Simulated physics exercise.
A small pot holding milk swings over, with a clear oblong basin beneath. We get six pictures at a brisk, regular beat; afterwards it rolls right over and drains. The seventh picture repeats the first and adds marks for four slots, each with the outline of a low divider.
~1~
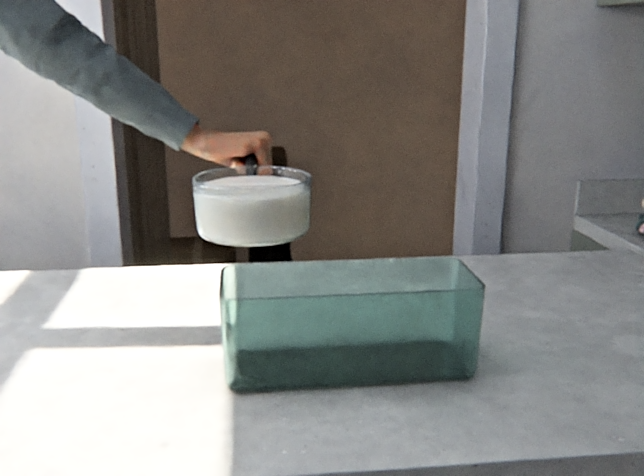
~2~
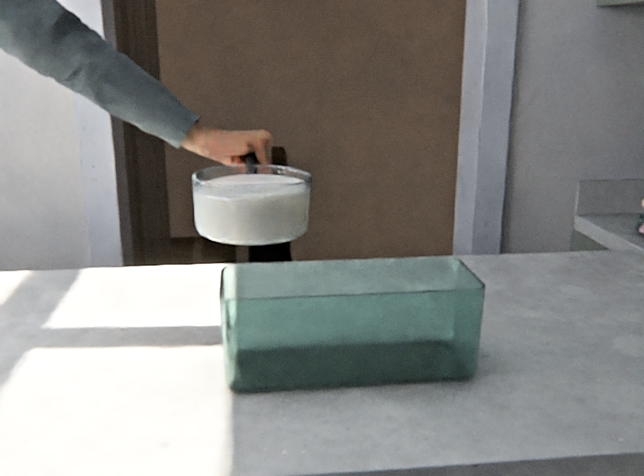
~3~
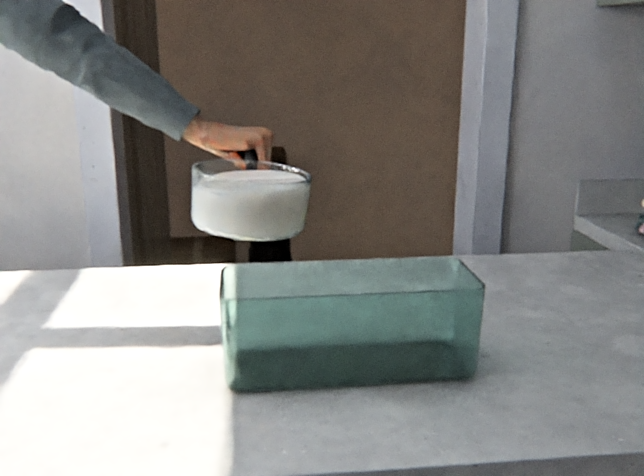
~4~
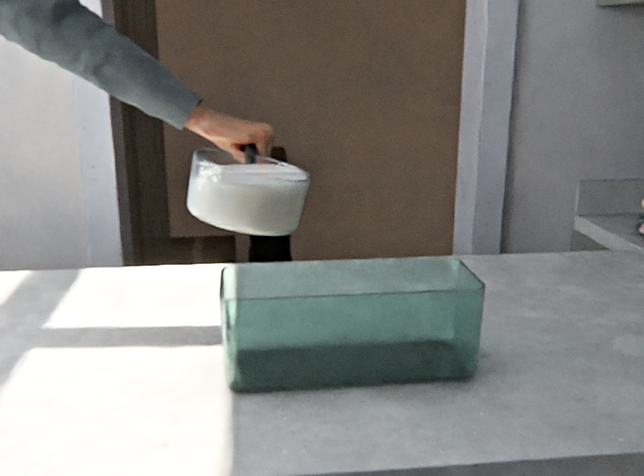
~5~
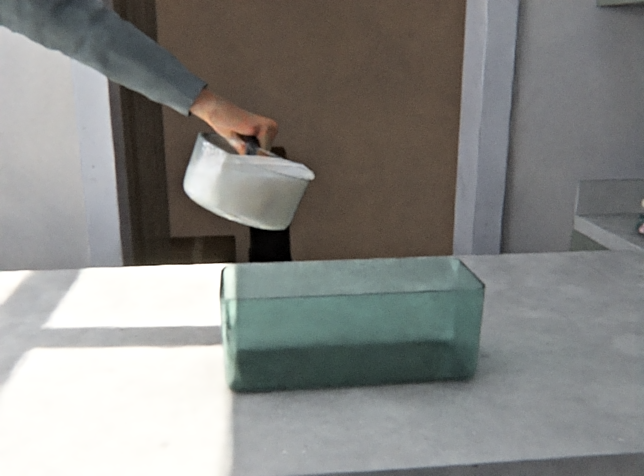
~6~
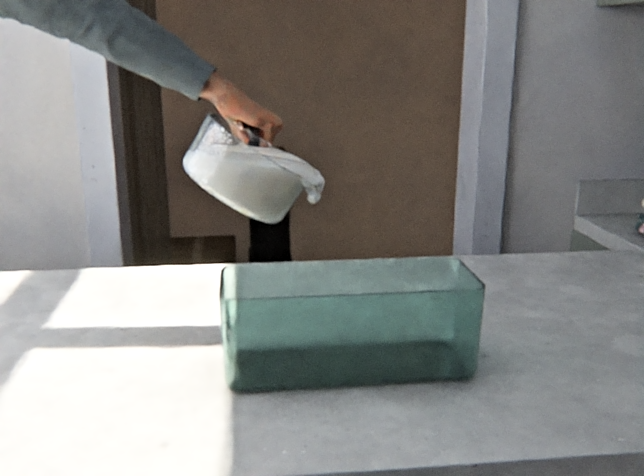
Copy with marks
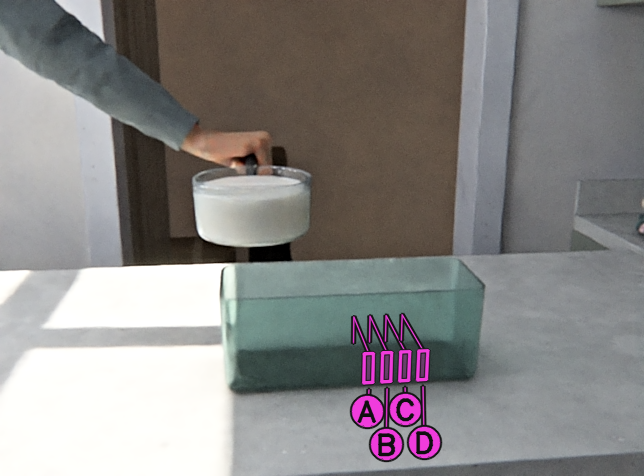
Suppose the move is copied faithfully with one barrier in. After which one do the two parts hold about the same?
C beats the others.
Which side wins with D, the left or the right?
The left side.
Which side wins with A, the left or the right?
The right one.
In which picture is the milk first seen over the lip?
Picture 5.
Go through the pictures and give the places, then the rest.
The first frame shows upright, lip at (309, 175); basin from (226, 389) to (475, 375); nothing has left yet.
The second frame shows upright, lip at (309, 175); nothing has left yet.
The third frame shows tipped about 6°, lip at (309, 175); nothing has left yet.
The fourth frame shows tipped about 13°, lip at (309, 175); nothing has left yet.
The fifth frame shows tipped about 22°, lip at (309, 175); milk is over the lip, down to (309, 175).
The sixth frame shows tipped about 33°, lip at (309, 175); milk is over the lip, down to (312, 201).
In magenta, A at (369, 389); B at (387, 388); C at (405, 387); D at (422, 386).
With A, about 17 % ends left of the wall and 83 % right of it.
With B, about 33 % ends left of the wall and 66 % right of it.
With C, about 57 % ends left of the wall and 42 % right of it.
With D, about 71 % ends left of the wall and 28 % right of it.
